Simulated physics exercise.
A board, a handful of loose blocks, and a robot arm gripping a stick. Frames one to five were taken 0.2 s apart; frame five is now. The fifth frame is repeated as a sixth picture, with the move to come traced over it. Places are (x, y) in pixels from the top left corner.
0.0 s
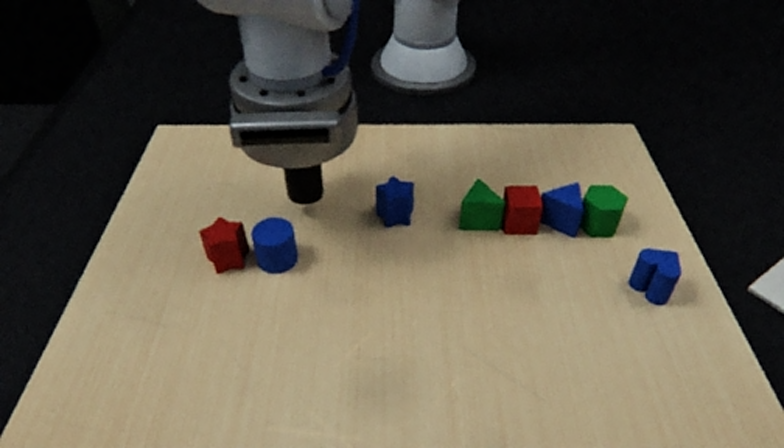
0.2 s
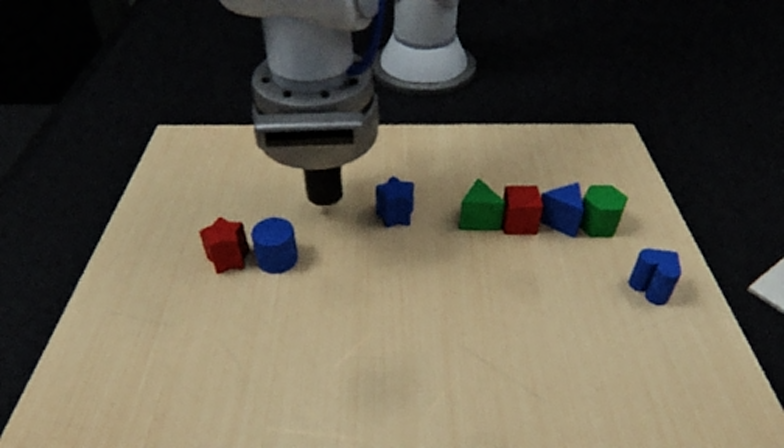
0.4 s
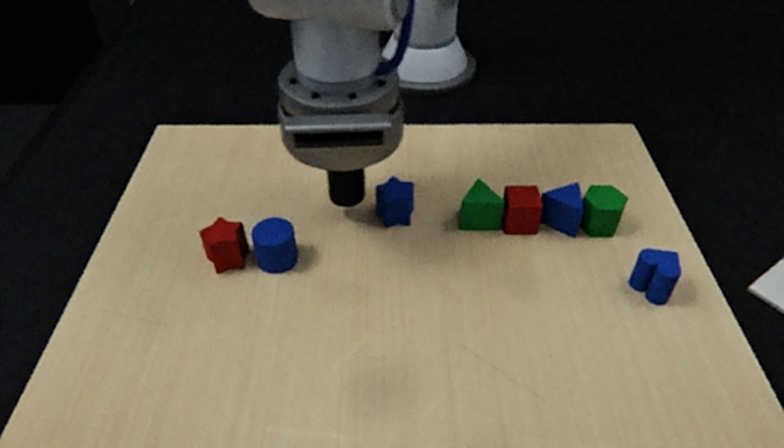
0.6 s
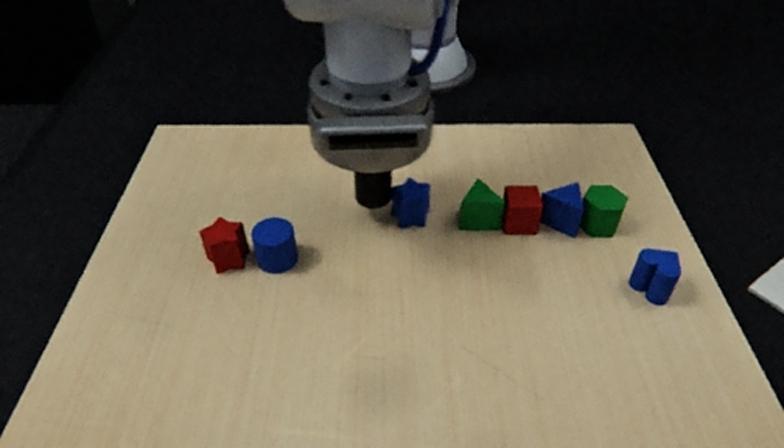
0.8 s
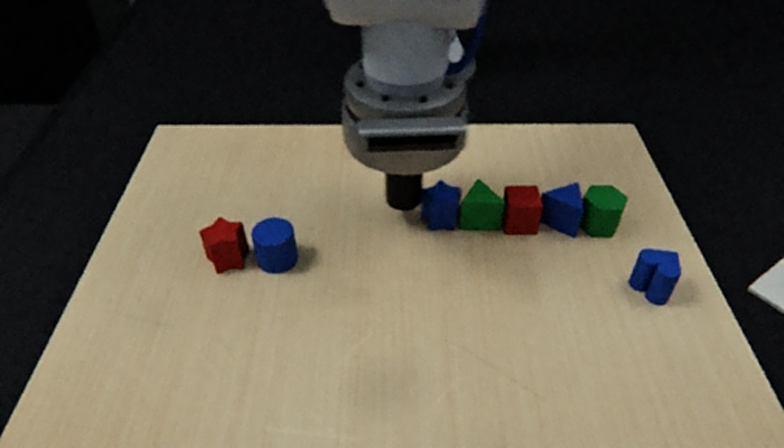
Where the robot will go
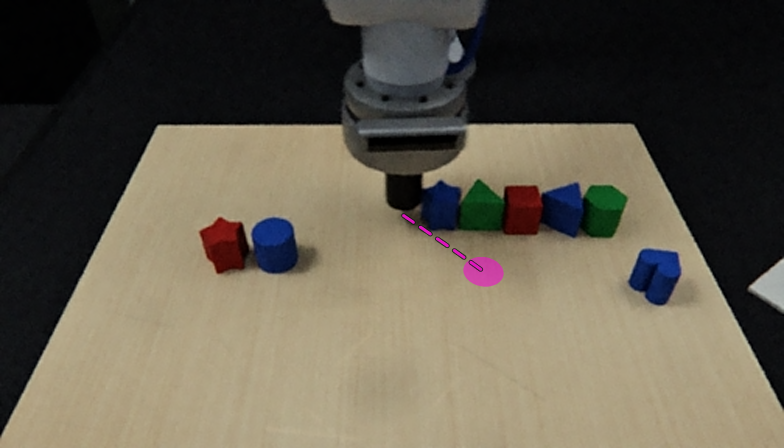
A robot arm moves right and pushes the blue star up beside the green triangle.
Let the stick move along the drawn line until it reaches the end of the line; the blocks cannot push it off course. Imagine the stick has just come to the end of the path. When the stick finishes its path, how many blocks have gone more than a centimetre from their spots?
Blocks moved: Three or more.
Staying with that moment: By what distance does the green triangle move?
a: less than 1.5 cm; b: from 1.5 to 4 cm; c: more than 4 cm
That would be c.
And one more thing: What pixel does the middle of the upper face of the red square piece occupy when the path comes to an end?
In the picture, that point is around (543, 193).
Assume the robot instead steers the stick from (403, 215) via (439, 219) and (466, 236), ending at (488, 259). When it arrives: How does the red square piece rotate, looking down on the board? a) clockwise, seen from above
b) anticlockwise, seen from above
Correct choice: B.
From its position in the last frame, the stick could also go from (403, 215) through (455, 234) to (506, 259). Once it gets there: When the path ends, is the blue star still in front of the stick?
Yes - that is the case.
The line goes in a line from (403, 215) to (483, 271).
The first path, step by step. One third of the way, stick (430, 217); blue star (462, 198); green triangle (495, 197); red square piece (532, 195), turned 20° anticlockwise.
Two thirds of the way, stick (458, 235); blue star (487, 211); green triangle (519, 206), turned 20° anticlockwise; red square piece (541, 193), turned 50° anticlockwise; blue triangle (574, 188), turned 25° clockwise.
At the end, stick (486, 255); blue star (506, 223), turned 30° anticlockwise; green triangle (532, 210), turned 40° anticlockwise; red square piece (543, 193), turned 70° anticlockwise; blue triangle (576, 185), turned 30° clockwise.
